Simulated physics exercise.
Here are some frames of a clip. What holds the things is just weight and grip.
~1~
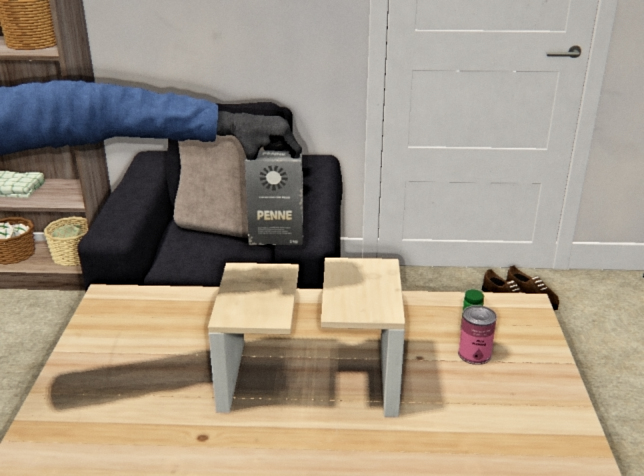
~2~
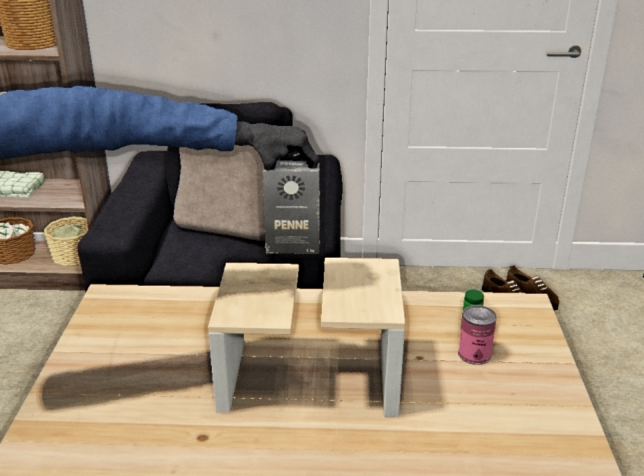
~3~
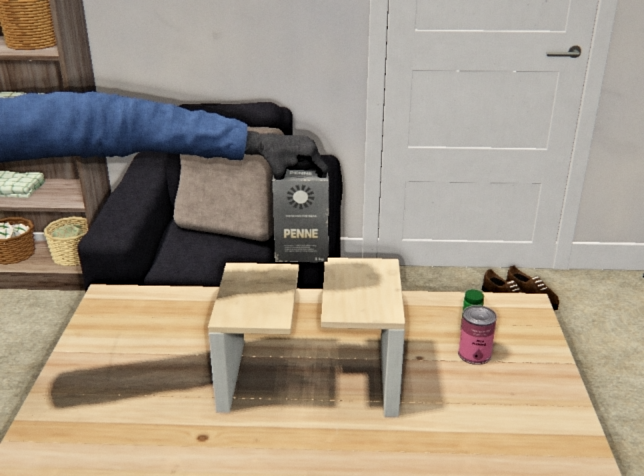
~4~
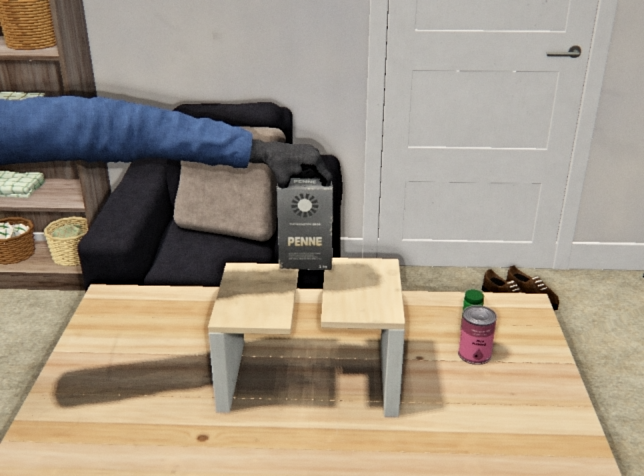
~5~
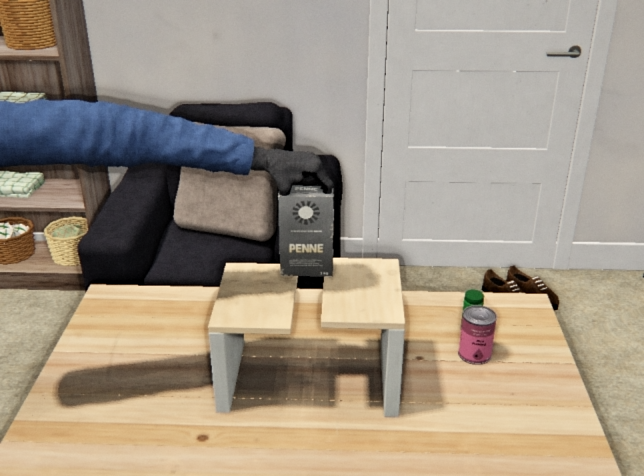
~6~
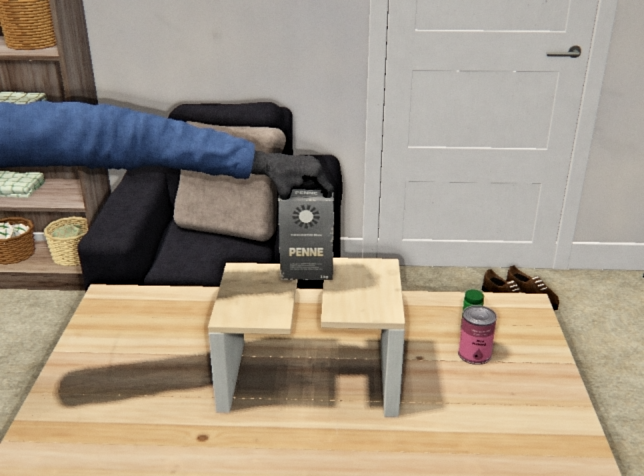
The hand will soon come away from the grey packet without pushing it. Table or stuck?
Stuck.
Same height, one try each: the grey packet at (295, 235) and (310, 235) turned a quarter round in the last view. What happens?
First it gets held up, second it falls clear through.
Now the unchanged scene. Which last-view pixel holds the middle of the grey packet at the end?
Close to (233, 274) in the last picture.
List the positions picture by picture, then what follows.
The first frame shows on its way; grey packet (275, 199); pink tin (477, 335).
The second frame shows on its way; grey packet (292, 208); pink tin (477, 335).
The third frame shows on its way; grey packet (301, 217); pink tin (477, 335).
The fourth frame shows on its way; grey packet (305, 225); pink tin (477, 335).
The fifth frame shows on its way; grey packet (307, 232); pink tin (477, 335).
The sixth frame shows poised above the slot; grey packet (307, 236); pink tin (477, 335).
Then, 0.30 s later than the last frame, grey packet tilted by 19° near (292, 252).
Then, 0.80 s later than the last frame, grey packet tilted by 43° near (269, 252).
Then, 1.00 s later than the last frame, grey packet on its side near (238, 274).
When it is over, lying over on the stand or table, grey packet; the other 2 as before. End places, in pixels of the last picture, grey packet near (233, 274). The packet is caught.
